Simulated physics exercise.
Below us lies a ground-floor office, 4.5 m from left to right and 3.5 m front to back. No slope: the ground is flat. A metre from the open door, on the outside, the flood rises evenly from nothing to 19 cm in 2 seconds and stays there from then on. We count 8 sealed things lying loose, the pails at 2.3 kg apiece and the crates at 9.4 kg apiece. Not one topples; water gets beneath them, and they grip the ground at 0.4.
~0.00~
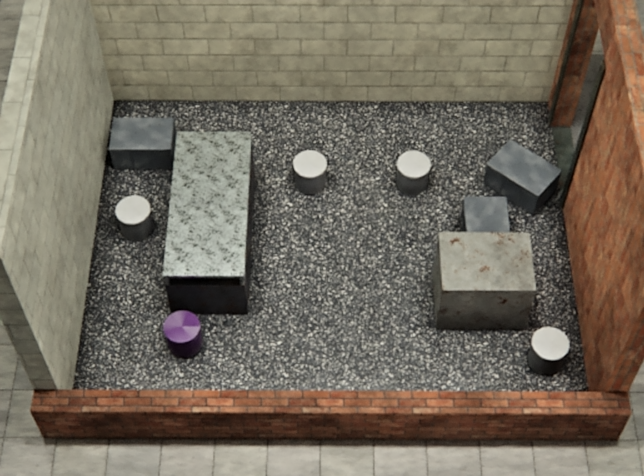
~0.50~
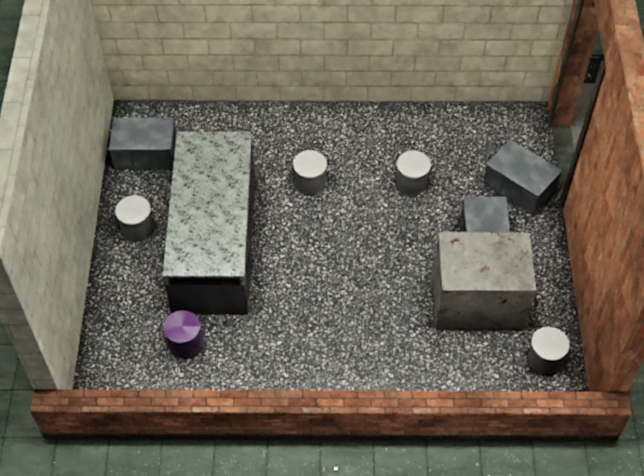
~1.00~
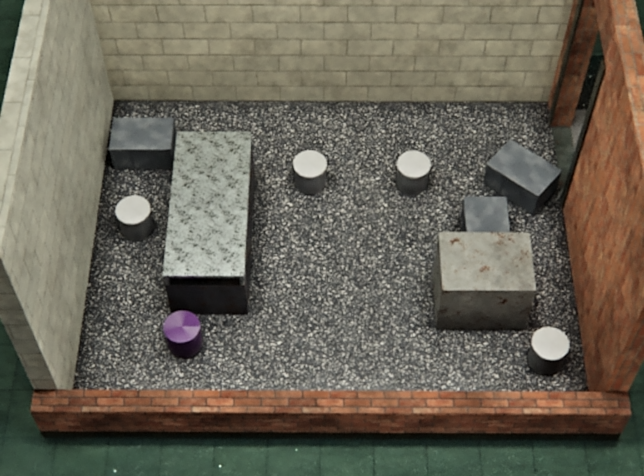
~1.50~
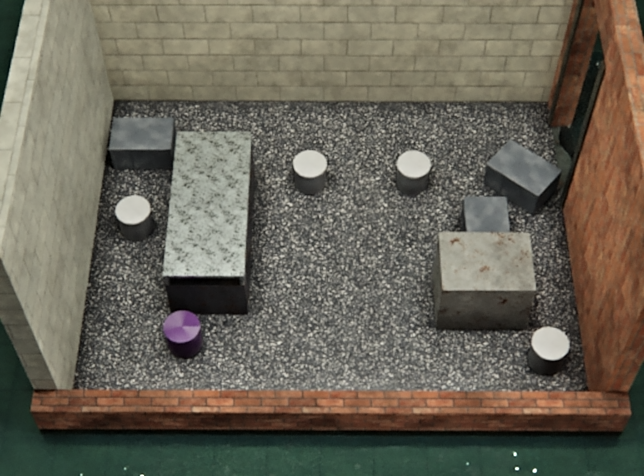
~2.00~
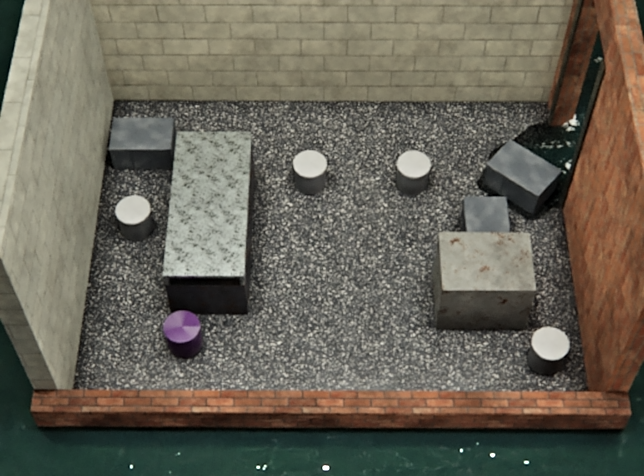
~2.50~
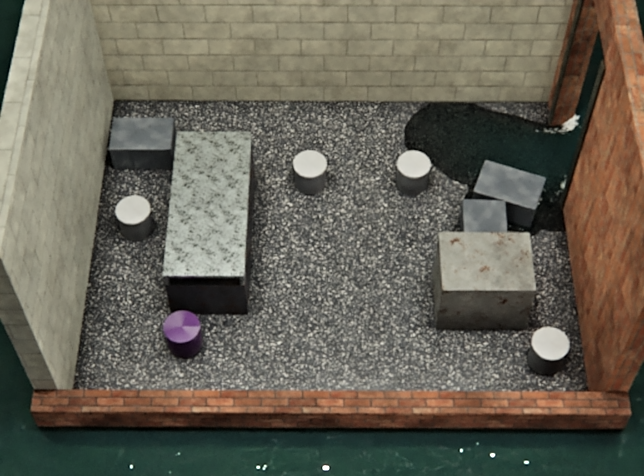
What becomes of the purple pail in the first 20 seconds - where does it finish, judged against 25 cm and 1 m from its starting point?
The purple pail finishes beyond 1 m away.
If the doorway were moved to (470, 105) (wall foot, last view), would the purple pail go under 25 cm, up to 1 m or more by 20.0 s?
I'd expect the purple pail to get swept far off.
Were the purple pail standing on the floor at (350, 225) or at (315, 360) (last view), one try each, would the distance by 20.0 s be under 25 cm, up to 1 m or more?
Try one - it is swept a long way; try two - it is swept a long way.
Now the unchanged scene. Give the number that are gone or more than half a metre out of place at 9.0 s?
Count then: 4.
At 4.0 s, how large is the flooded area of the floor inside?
At that time the wet patch spans about 6.5 m2.
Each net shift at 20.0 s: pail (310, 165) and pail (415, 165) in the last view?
The first is 200 cm from its start, the second 200 cm.
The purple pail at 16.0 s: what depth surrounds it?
Around 10 cm.
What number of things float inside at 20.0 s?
It comes to 8.
After 4.0 s the purple pail is near (182, 327), 0.0 m from its start, aground; 1 afloat.
After 9.0 s the purple pail is near (213, 311), 0.3 m from its start, afloat; 6 afloat.
After 16.0 s the purple pail is near (348, 327), 1.4 m from its start, afloat; 8 afloat.
After 20.0 s the purple pail is near (513, 228), 3.1 m from its start, afloat; 8 afloat.
